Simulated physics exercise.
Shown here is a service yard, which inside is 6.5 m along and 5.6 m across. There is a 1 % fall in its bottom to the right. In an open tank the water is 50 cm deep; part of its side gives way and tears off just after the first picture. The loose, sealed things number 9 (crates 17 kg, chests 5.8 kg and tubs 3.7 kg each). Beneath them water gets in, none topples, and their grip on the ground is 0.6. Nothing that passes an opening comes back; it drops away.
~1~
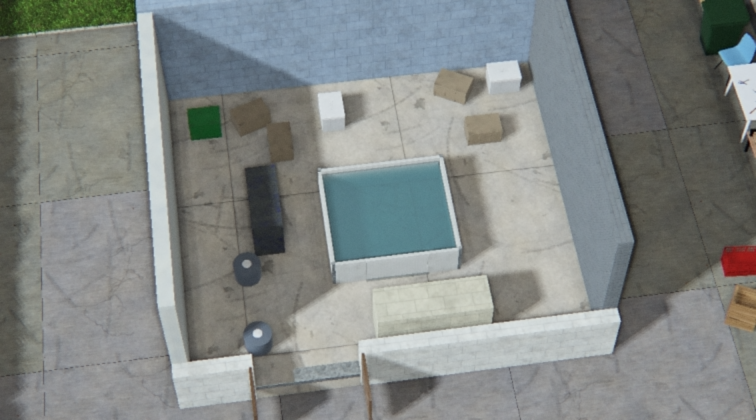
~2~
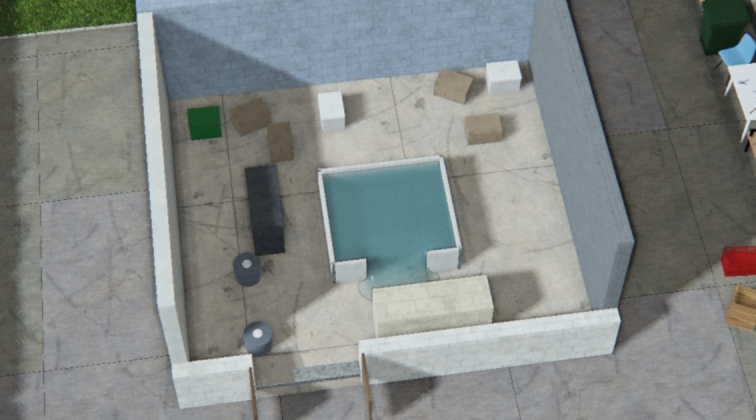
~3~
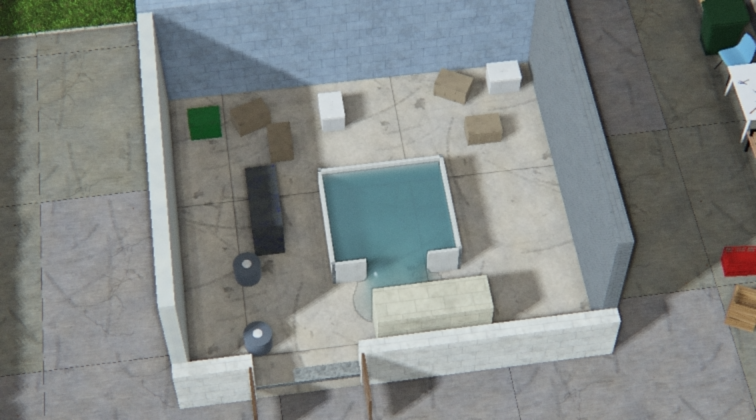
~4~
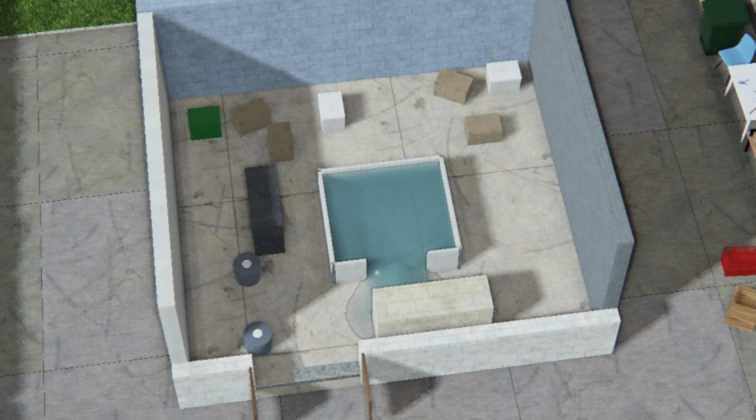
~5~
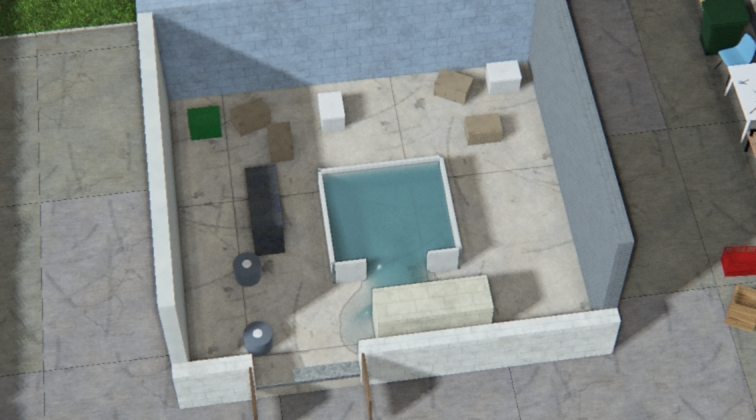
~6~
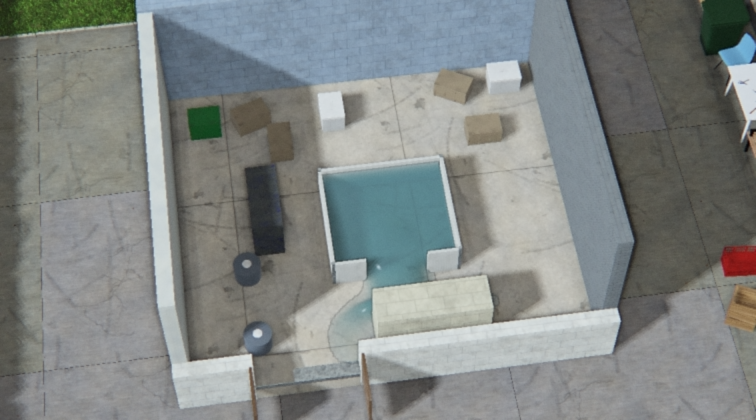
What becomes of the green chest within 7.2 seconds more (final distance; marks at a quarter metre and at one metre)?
By then the green chest has gone a modest distance.
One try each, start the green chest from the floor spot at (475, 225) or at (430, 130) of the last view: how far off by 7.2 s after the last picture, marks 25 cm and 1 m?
I'd expect that it remains where it was first and remains where it was second.
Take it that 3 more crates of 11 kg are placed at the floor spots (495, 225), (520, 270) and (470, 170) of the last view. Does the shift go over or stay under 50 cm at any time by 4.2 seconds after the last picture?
Spot by spot, in turn: Falls short, exceeds it, falls short.
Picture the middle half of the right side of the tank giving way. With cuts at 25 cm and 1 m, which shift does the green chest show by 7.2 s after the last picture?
Had it gone that way, the green chest would sit tight.
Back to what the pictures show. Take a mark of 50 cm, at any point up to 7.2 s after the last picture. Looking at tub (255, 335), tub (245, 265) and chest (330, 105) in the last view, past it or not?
Item by item, they came out above the mark, above the mark and below the mark.
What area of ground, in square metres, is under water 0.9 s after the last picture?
About 13 m2.
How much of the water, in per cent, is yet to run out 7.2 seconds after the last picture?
I'd say some 88 percent hasn't gone yet.
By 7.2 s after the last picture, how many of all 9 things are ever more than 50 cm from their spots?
I make that 2.
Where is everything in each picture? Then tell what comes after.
In the first picture, the green chest at (204, 116), on the bottom; water covers 3.7 m2; 0 of 9 have shifted.
In the second picture, the green chest at (204, 116), on the bottom; water covers 4.2 m2; 0 of 9 have shifted.
In the third picture, the green chest at (204, 116) rests on the ground; 4.7 m2 under water; 0 of 9 have shifted.
In the fourth picture, the green chest at (204, 116) rests on the ground; water covers 5.0 m2; 0 of 9 have shifted.
In the fifth picture, the green chest at (204, 116), on the bottom; 5.2 m2 under water; 0 of 9 have shifted.
In the sixth picture, the green chest at (204, 116) rests on the ground; 5.5 m2 under water; 0 of 9 have shifted.
Then, 0.9 s after the last picture the green chest is near (204, 116), 0.0 m from its start, aground; 0 of 9 are out; 0 afloat.
Then, 2.8 s after the last picture the green chest is near (204, 116), 0.0 m from its start, aground; 0 of 9 are out; 2 afloat.
Then, 4.8 s after the last picture the green chest is near (204, 116), 0.0 m from its start, aground; 0 of 9 are out; 3 afloat.
Then, 7.2 s after the last picture the green chest is near (200, 93), 0.5 m from its start, afloat; 0 of 9 are out; 4 afloat.
